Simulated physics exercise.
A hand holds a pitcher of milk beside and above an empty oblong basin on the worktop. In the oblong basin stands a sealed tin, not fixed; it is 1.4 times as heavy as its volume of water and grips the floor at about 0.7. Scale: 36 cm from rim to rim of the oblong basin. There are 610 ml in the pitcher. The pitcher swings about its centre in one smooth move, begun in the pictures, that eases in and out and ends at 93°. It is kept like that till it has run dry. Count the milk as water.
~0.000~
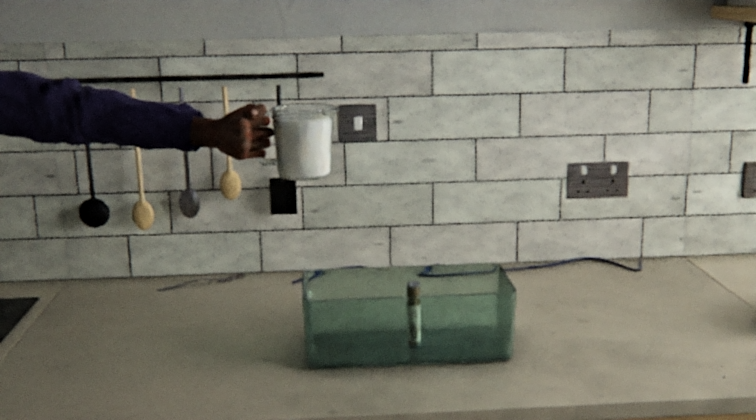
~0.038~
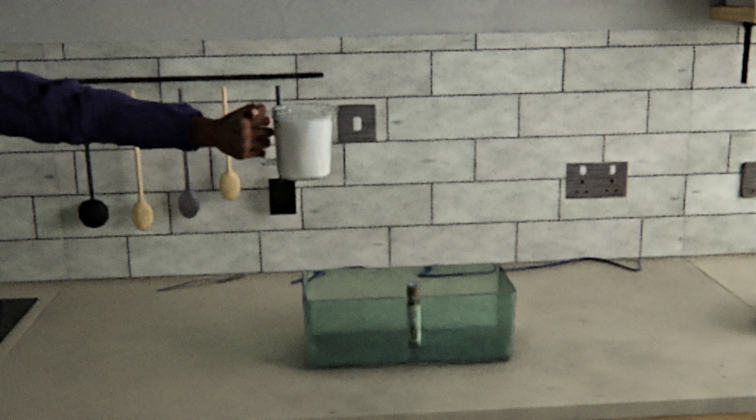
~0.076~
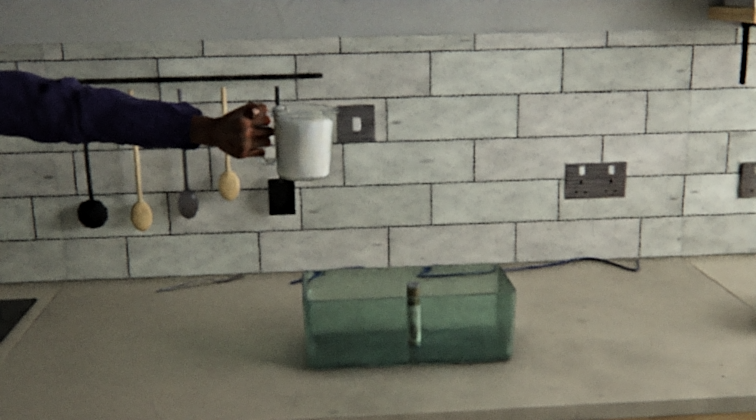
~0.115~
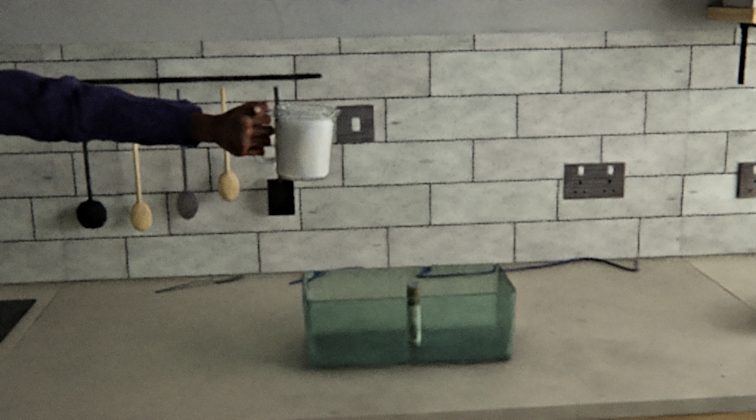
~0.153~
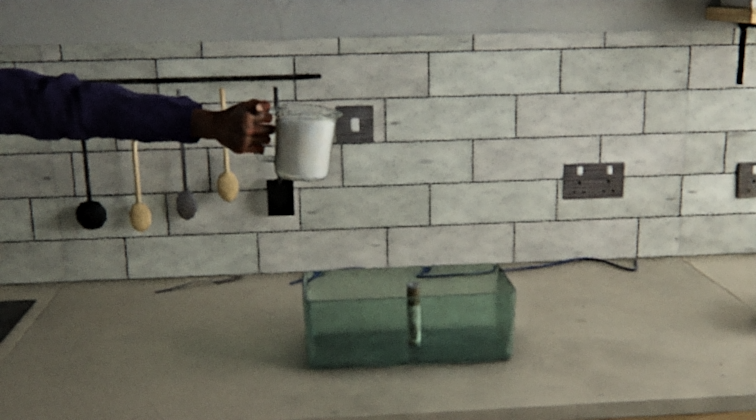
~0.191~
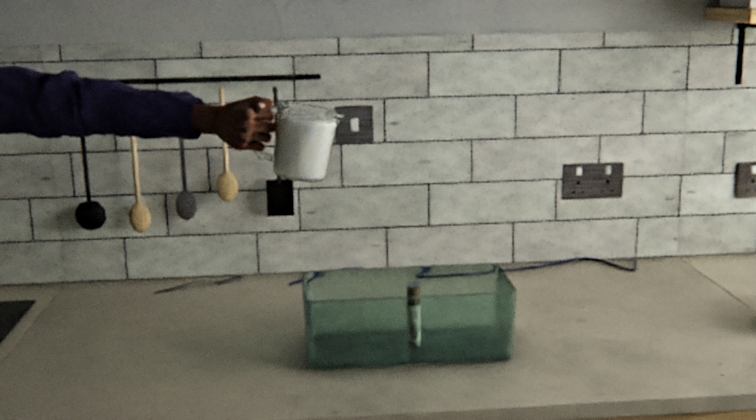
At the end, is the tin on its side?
The tin topples.
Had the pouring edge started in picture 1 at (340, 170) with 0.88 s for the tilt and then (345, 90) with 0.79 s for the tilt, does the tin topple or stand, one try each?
First it stays up; then it falls.
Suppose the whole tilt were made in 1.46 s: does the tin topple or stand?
The tin goes over.
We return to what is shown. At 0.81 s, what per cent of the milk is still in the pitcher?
Near 38 in a hundred.
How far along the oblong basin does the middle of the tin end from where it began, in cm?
Some 9.5 cm.
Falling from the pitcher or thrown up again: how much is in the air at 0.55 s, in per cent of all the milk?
About 18 per cent.
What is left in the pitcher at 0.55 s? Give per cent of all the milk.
Near 82 in a hundred.
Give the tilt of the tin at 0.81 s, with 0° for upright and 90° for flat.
It is at some 20°.
After 0.55 s the tilt is 64° and 83 per cent is still to pour; the tin stands where it began.
After 0.81 s the tilt is 92° and 39 per cent is still to pour; the tin leans 21°.
After 1.08 s the tilt is 93° and 10 per cent is still to pour; the tin lies on its side.
After 1.38 s the tilt is 93° and 3 per cent is still to pour; the tin lies on its side.
In the end the tin lies on its side.
